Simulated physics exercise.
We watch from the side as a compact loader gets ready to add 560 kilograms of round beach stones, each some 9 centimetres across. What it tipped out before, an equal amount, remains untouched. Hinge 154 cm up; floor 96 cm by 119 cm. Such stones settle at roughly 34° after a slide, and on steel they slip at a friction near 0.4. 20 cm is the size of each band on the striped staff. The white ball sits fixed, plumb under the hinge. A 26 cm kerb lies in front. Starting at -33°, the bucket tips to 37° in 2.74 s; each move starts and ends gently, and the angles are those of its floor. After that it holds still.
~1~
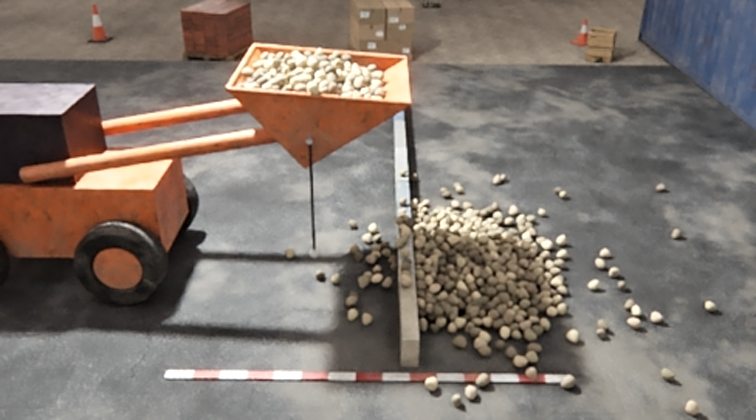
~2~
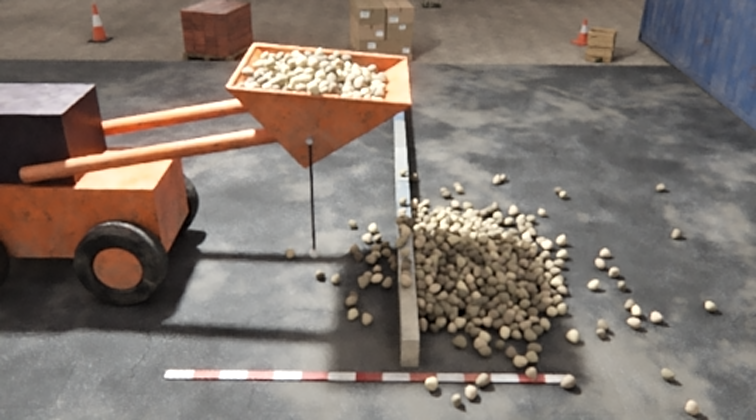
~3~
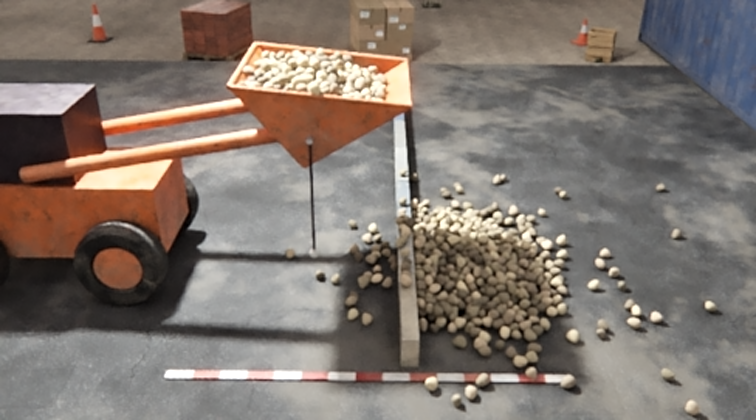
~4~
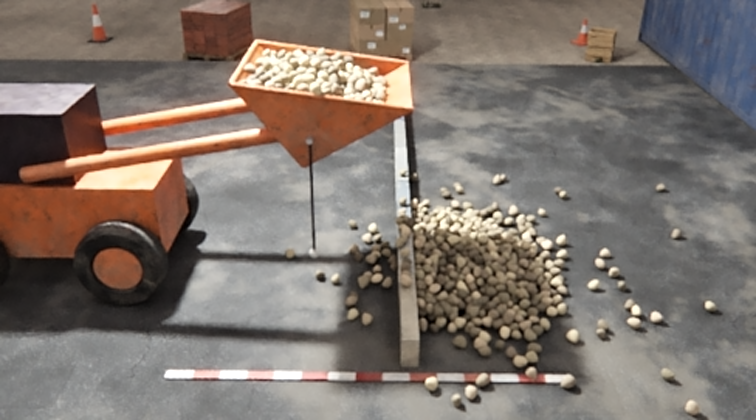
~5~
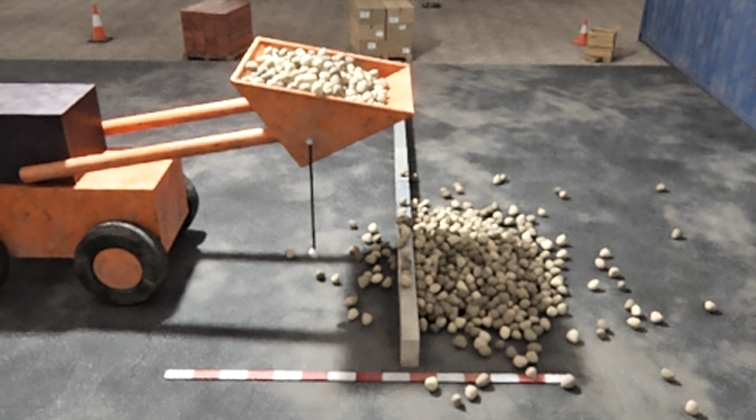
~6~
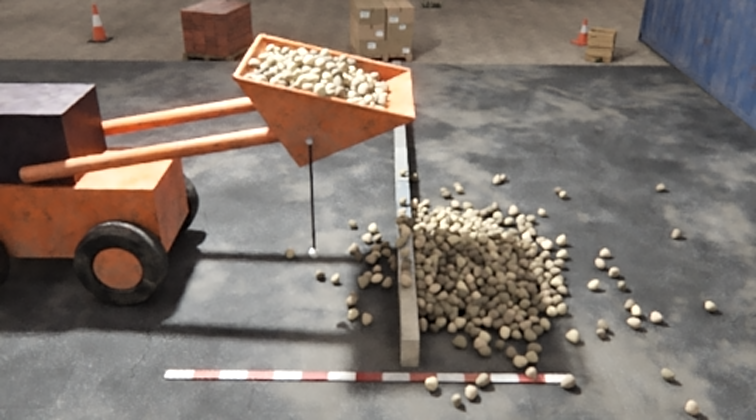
An orange loader's bucket full of pale stones tilts slightly, its left side rising.
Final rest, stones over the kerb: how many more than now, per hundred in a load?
93 per hundred.
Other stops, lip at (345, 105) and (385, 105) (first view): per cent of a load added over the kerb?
Roughly 10 and 65 percent, in that order.
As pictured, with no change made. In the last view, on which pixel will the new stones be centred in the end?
Around (455, 249).
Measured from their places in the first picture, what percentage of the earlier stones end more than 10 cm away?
I'd put it at about 25 per cent.
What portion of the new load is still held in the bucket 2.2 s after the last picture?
5 %.
Then, 1.5 s after the last picture the floor is at 26°; in per cent of one load, 73 in the bucket, 19 on this side of the kerb, 108 over the kerb; the foremost stones are at (657, 280).
Then, 2.2 s after the last picture the floor is at 37°; in per cent of one load, 6 in the bucket, 22 on this side of the kerb, 172 over the kerb; the foremost stones are at (657, 280).
Then, 2.6 s after the last picture the floor is at 37°; in per cent of one load, 0 in the bucket, 14 on this side of the kerb, 186 over the kerb; the foremost stones are at (657, 280).
Then, 5.4 s after the last picture the floor is at 37°; in per cent of one load, 0 in the bucket, 14 on this side of the kerb, 186 over the kerb; the foremost stones are at (657, 280). Net gain over the kerb, 93.
